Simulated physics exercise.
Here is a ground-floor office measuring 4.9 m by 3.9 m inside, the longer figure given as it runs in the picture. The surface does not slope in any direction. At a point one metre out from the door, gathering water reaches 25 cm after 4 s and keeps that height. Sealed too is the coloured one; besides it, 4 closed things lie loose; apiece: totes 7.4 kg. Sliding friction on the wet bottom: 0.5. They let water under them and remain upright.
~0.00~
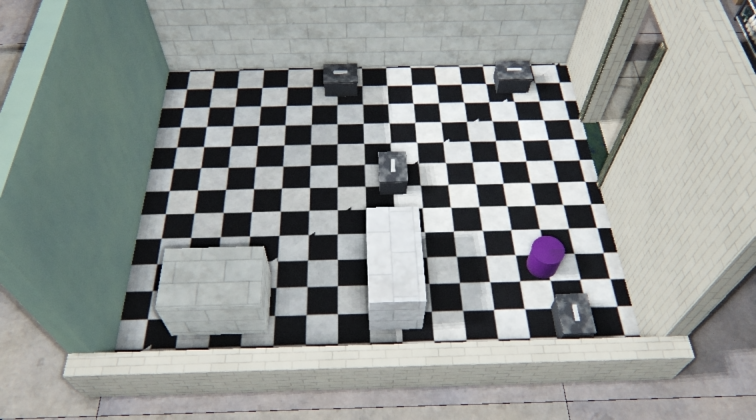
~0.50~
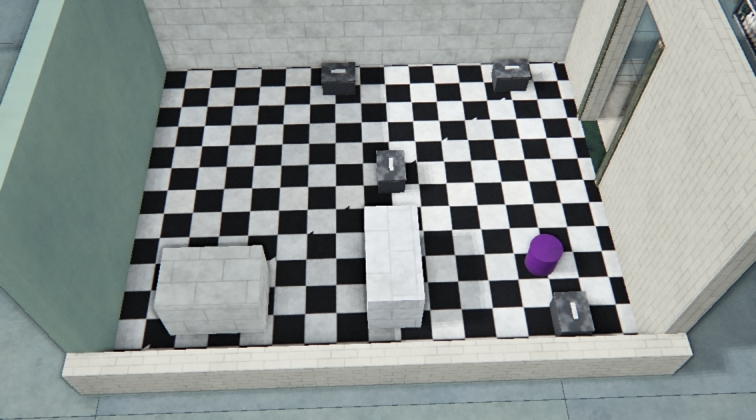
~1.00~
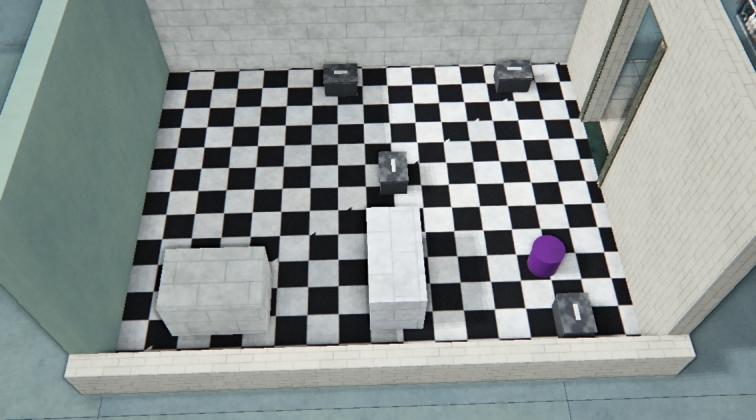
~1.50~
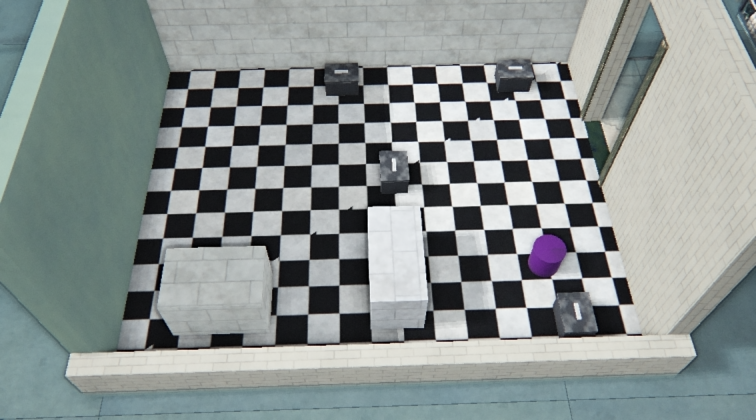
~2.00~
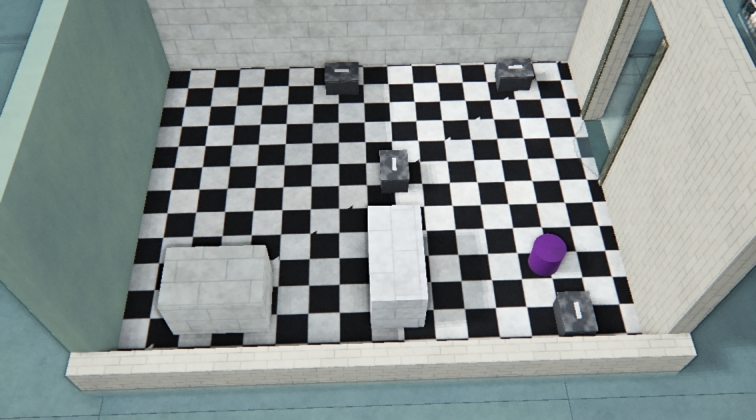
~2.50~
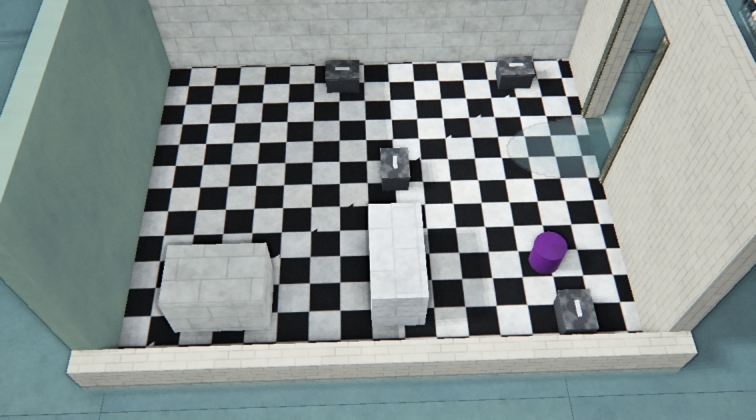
The clip opens on a high view of a room with a black-and-white checkered floor, two pale blocks, four small dark boxes and a purple pail, all still. Later, a thin sheet of clear water appears at the opening on the right and spreads a short way across the tiles, while the objects stay put.
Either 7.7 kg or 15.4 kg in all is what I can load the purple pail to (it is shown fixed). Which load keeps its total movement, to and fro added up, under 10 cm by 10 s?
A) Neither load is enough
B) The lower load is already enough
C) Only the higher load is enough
The lower load is already enough.
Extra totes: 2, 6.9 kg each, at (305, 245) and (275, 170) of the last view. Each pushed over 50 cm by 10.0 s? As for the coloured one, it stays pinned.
The first is not as far, the second further.
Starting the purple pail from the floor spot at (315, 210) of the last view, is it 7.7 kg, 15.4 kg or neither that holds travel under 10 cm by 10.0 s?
The answer: Either weight will do.
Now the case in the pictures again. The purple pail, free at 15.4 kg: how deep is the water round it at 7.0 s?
Around 2 cm.
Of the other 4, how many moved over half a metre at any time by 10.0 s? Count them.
2.
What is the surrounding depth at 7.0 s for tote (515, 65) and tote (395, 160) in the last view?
Roughly 4 and 4 cm.
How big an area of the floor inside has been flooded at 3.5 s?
Somewhere around 4.0 m2, roughly.
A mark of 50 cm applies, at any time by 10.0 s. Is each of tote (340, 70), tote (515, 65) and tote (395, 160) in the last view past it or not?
In that order: Beyond, below, beyond.
After 3.5 s the purple pail would be 0 cm from its start with 7.7 kg and 0 cm from its start with 15.4 kg; 0 cm of water round it then.
After 4.5 s the purple pail would be 0 cm from its start with 7.7 kg and 0 cm from its start with 15.4 kg; 1 cm of water round it then.
After 7.0 s the purple pail would be 0 cm from its start with 7.7 kg and 0 cm from its start with 15.4 kg; 2 cm of water round it then.
After 10.0 s the purple pail would be 0 cm from its start with 7.7 kg and 0 cm from its start with 15.4 kg; 4 cm of water round it then.
